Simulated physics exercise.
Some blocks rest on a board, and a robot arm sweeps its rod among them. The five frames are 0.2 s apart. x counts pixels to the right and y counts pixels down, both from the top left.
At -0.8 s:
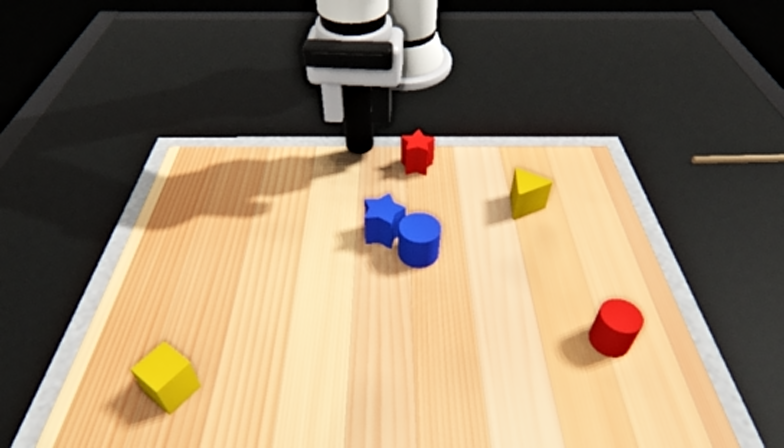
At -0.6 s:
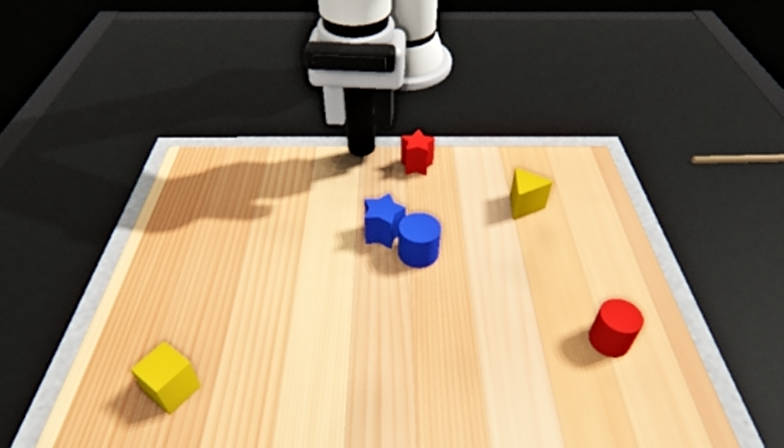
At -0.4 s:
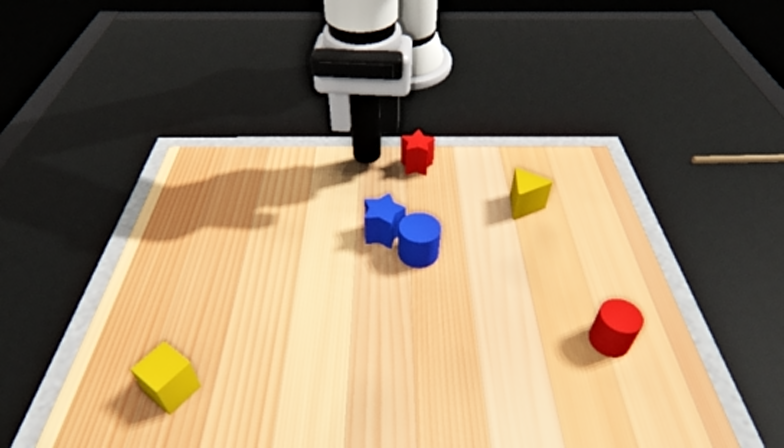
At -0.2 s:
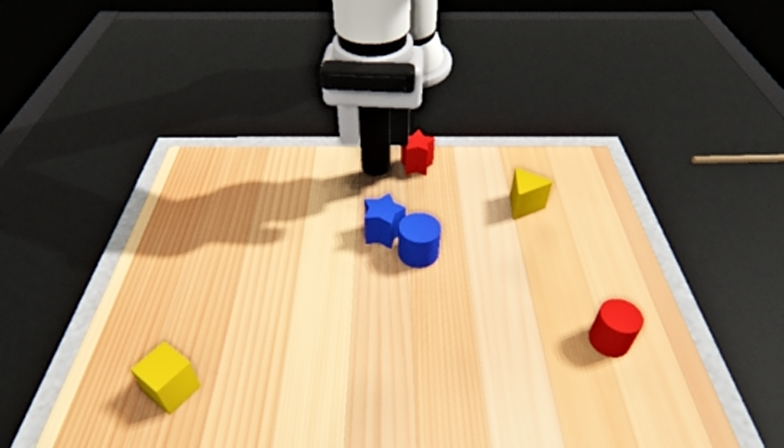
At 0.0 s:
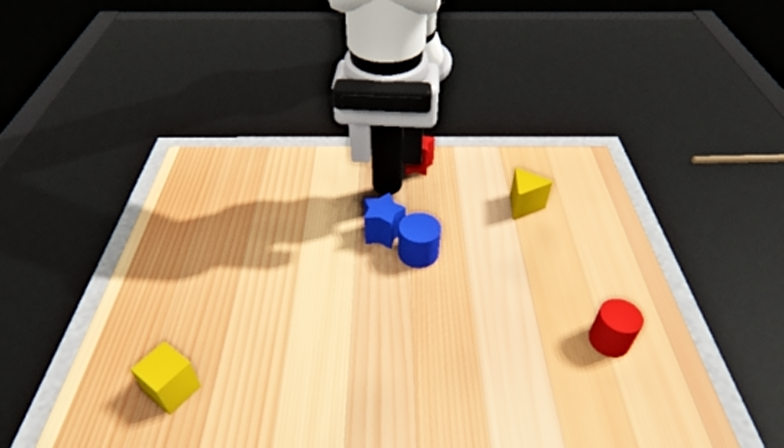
At first, a robot arm holds its dark rod near the far edge of a wooden board, left of a red star-shaped block. The rod then moves nearer and slightly right, up to the blue star beside a blue round block, partly hiding the red star, while the blocks barely move.
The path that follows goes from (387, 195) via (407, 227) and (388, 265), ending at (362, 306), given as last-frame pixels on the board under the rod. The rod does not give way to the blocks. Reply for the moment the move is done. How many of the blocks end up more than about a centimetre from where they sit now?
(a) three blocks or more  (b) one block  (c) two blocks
Option c.
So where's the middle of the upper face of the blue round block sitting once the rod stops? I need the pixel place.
Around pixel (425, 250).
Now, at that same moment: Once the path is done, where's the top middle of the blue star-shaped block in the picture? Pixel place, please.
That would be at about pixel (359, 223).
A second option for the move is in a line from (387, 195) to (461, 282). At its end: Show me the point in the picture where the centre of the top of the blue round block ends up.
I'd place it at (428, 269), taking the centre of its top.
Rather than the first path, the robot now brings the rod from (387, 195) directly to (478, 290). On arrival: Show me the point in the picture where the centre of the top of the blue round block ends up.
The spot you're after is about (423, 251) in the image.
On the path given first. One third of the way, rod (407, 220); blue star-shaped block (379, 212).
Two thirds of the way, rod (387, 258); blue star-shaped block (360, 223), turned 70° clockwise; blue round block (425, 250).
At the end, rod (362, 298); blue star-shaped block (359, 223), turned 70° clockwise; red star-shaped block in place; blue round block (425, 250).
